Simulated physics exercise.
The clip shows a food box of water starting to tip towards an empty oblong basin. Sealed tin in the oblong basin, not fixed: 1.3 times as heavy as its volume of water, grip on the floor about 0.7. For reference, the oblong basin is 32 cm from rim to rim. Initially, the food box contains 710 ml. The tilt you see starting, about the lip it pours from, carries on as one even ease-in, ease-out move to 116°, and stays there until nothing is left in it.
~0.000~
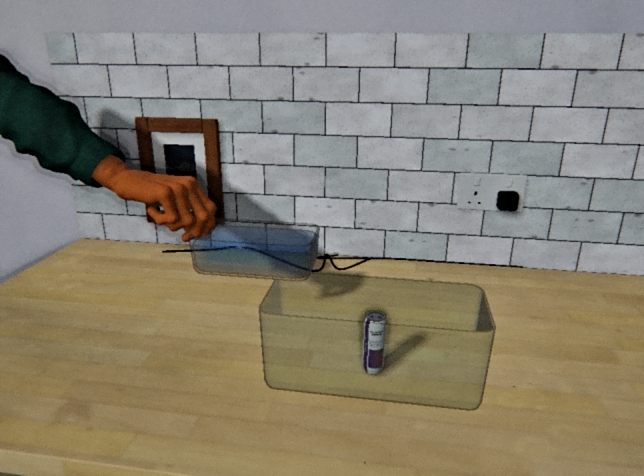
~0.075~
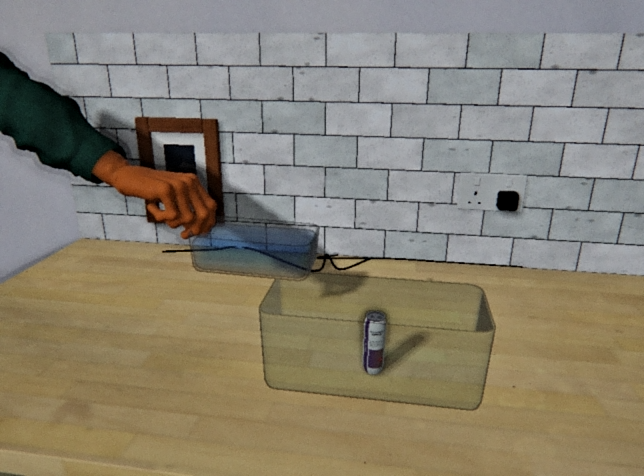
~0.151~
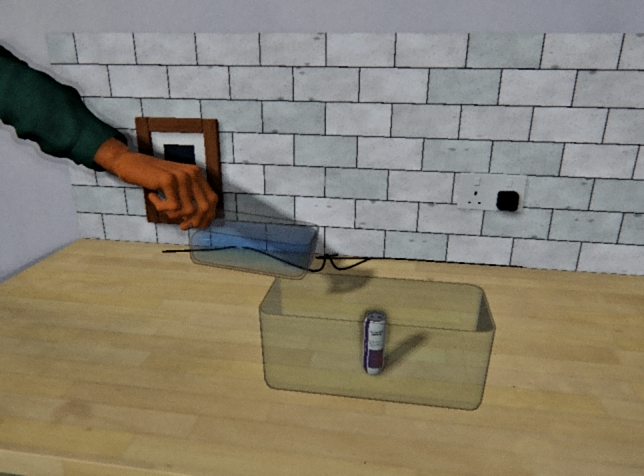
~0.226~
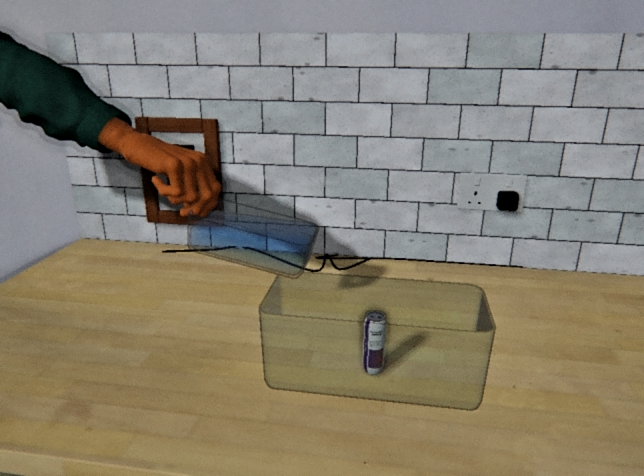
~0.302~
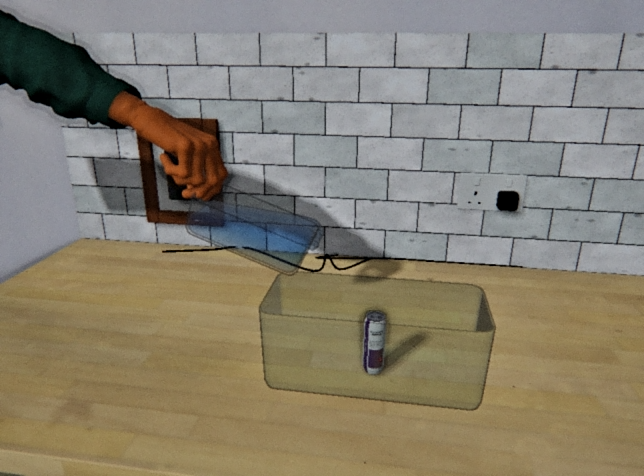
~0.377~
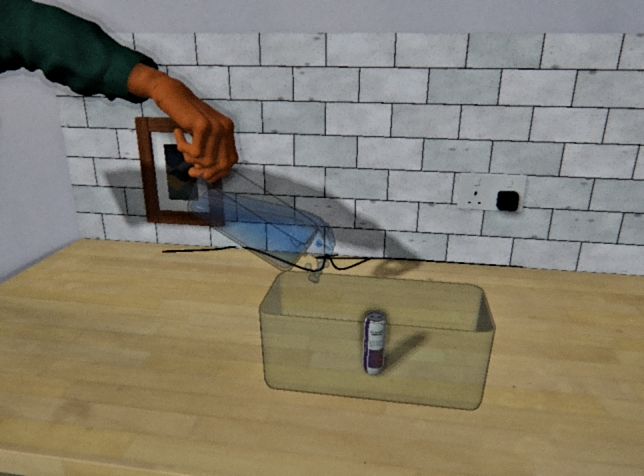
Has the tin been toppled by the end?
My guess is it's going to stay on its base.
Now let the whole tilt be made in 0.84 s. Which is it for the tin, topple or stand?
Then the tin does not tip.
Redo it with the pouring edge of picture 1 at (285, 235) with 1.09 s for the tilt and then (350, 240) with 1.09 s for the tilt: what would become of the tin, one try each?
Try 1: Tipped over; try 2: Still standing.
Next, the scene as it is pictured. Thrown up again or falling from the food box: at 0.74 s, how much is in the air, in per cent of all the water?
Some 34 % is the figure.
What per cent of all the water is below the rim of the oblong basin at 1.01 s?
It works out near 90 per cent.
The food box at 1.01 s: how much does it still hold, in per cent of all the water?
Around 0 in a hundred is still there.
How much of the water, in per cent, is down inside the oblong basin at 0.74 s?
About 56 per cent.
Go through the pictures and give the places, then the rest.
It leans 0°; its right rim is at (315, 236); the water meets the walls at (202, 233) and (314, 239); the oblong basin's rim runs from (270, 291) to (488, 308); the tin's top is at (375, 319), in the first frame.
It leans 1°; its right rim is at (315, 236); the water meets the walls at (202, 231) and (314, 238), in the second frame.
It leans 5°; its right rim is at (315, 236); the water meets the walls at (202, 227) and (314, 236), in the third frame.
It leans 12°; its right rim is at (315, 237); the water meets the walls at (200, 218) and (315, 231), in the fourth frame.
It leans 21°; its right rim is at (314, 237); the water meets the walls at (200, 208) and (315, 231); 5 per cent is over the edge, in the fifth frame.
It leans 31°; its right rim is at (314, 237); the water meets the walls at (200, 196) and (301, 222); 14 per cent is over the edge, in the sixth frame.
Then, 0.74 s in, the tilt is 89° and 6 per cent is still to pour; the tin stands where it began.
Then, 1.01 s in, the tilt is 114° and 0 per cent is still to pour; the tin stands where it began.
Then, 1.29 s in, the tilt is 116° and 0 per cent is still to pour; the tin stands where it began.
Then, 1.59 s in, the tilt is 116° and 0 per cent is still to pour; the tin stands where it began.
Finally, the tin stands where it began.
